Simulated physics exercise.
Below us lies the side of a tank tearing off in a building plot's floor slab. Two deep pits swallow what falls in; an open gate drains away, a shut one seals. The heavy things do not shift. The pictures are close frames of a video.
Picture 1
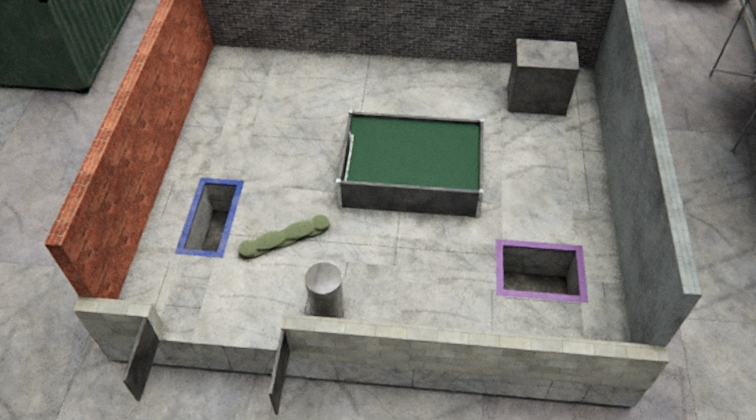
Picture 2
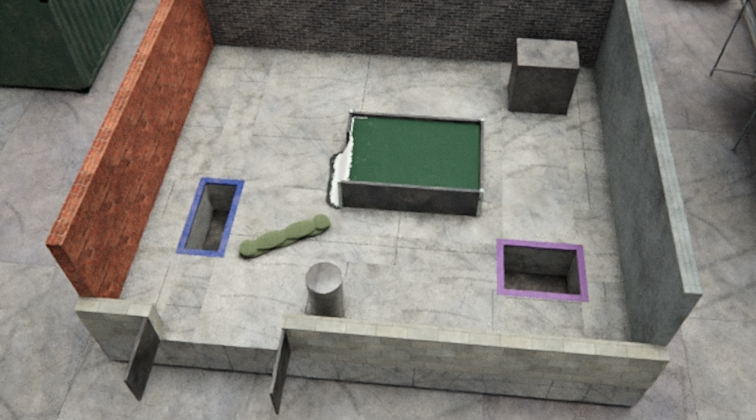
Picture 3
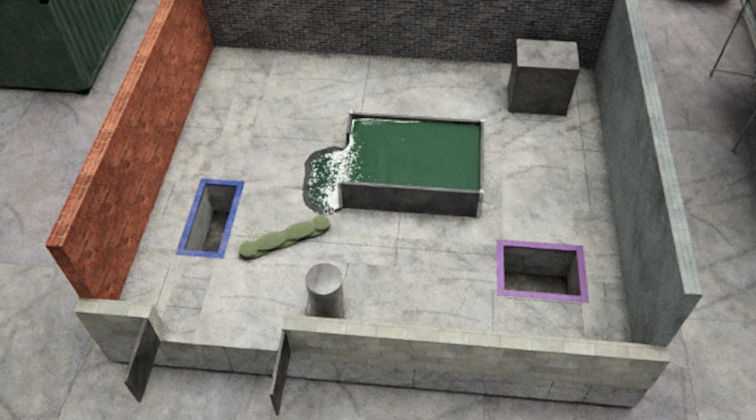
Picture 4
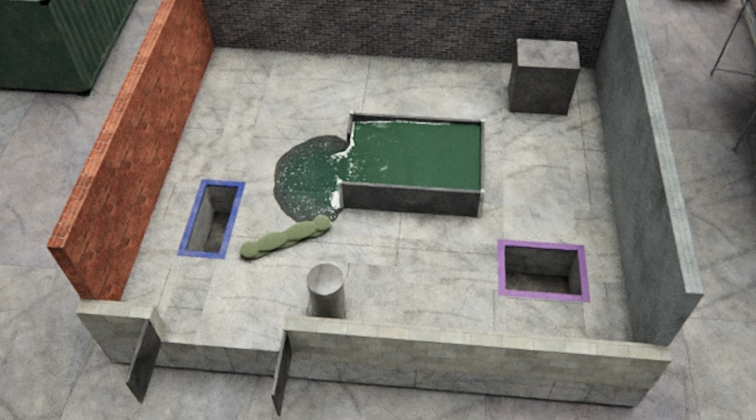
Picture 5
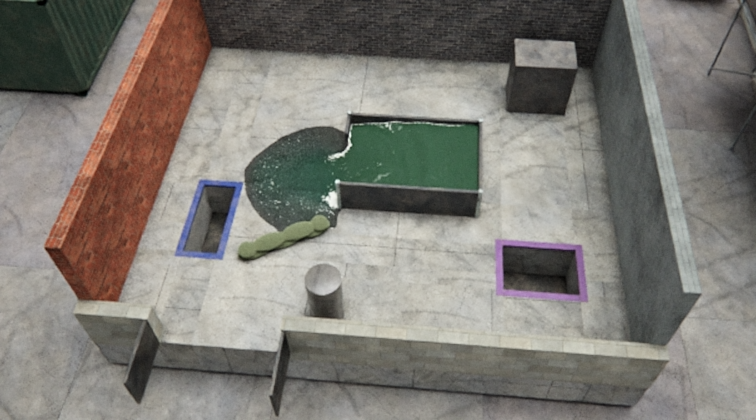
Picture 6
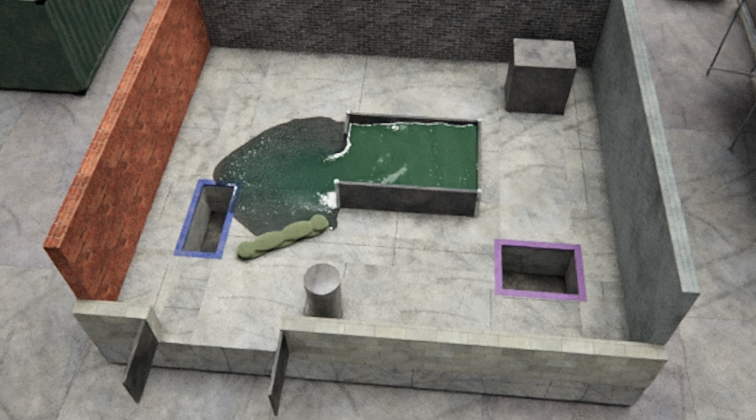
A green-filled rectangular tank stands near the middle of a pale, walled concrete yard, seen from high above by a still camera. A red brick wall rises on the left, a grey block sits at back right, and blue-edged and purple-edged pits flank a lumpy green barrier and grey cylinder. The tank's left side opens and green water pours out, foaming white, spreading leftward in a widening dark sheet.
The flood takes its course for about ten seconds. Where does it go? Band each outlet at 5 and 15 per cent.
One by one: The gate takes under 5 %; the blue pit takes over 15 %; the purple pit takes under 5 %.
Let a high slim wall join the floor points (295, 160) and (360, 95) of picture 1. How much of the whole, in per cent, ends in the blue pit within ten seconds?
Parts in a hundred: Blue 50.
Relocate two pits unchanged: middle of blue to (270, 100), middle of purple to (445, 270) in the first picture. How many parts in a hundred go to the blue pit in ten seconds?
Roughly, in per cent: Blue 15.
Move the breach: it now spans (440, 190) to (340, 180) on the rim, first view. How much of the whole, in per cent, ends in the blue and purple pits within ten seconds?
Roughly, in per cent: Blue 6, purple 20.
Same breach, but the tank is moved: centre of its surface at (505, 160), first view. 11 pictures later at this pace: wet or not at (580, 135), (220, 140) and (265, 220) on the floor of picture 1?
As listed: Not flooded, wet, covered.
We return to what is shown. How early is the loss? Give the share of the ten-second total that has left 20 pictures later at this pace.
Roughly 50 per cent.
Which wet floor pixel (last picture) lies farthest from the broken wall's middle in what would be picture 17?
Near (203, 70).
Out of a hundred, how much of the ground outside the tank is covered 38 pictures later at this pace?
Roughly 45 per cent.
A moment on, water covers 15 % of the floor; the gate 0 %, the blue pit 4 %, the purple pit 0 %.
Next, water covers 20 % of the floor; the gate 0 %, the blue pit 13 %, the purple pit 0 %.
Then, water covers 25 % of the floor; the gate 0 %, the blue pit 24 %, the purple pit 0 %.
Later, water covers 45 % of the floor; the gate 1 %, the blue pit 35 %, the purple pit 0 %.
In the end, water covers 60 % of the floor; the gate 3 %, the blue pit 44 %, the purple pit 0 %.
